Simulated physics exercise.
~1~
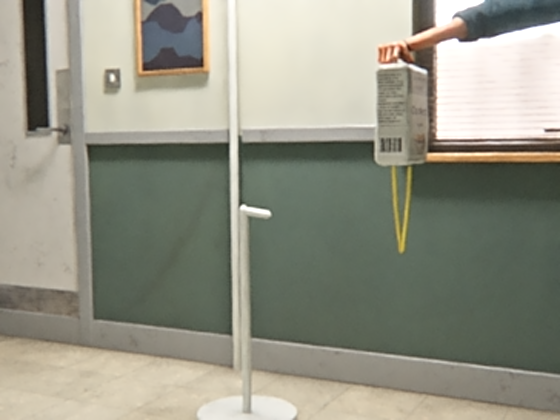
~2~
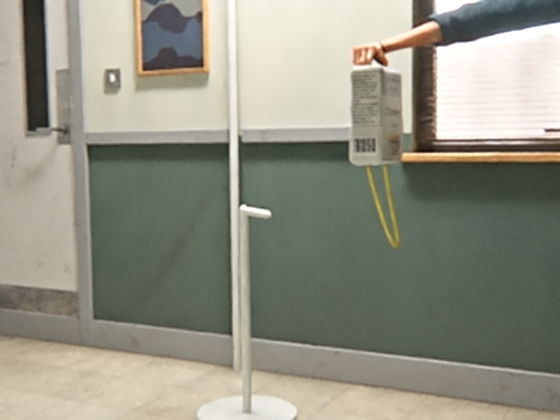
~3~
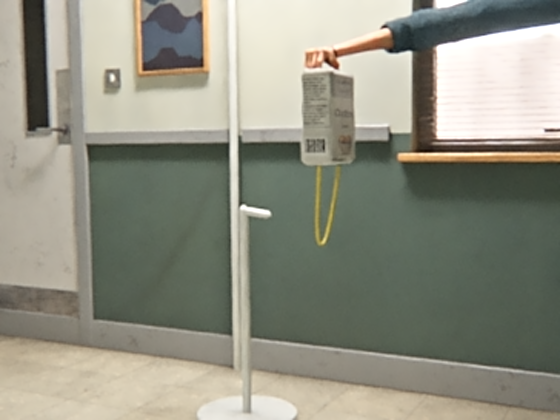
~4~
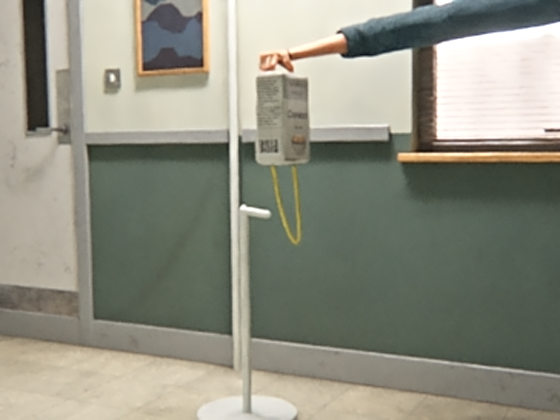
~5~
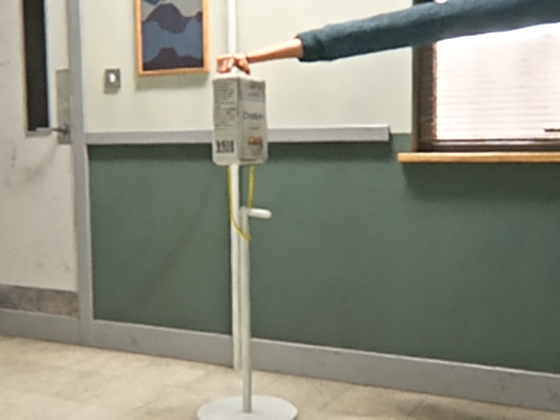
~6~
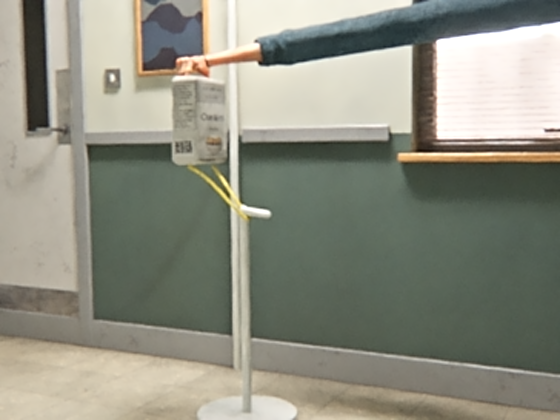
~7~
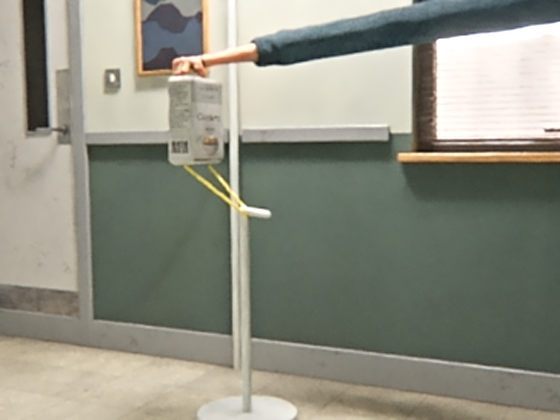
A white sack with a yellow loop hanging low beneath it was carried left by an outstretched arm, passing over a thin white post, until the loop snagged on the post's small hook and pulled tight, and the hand stopped just beyond.
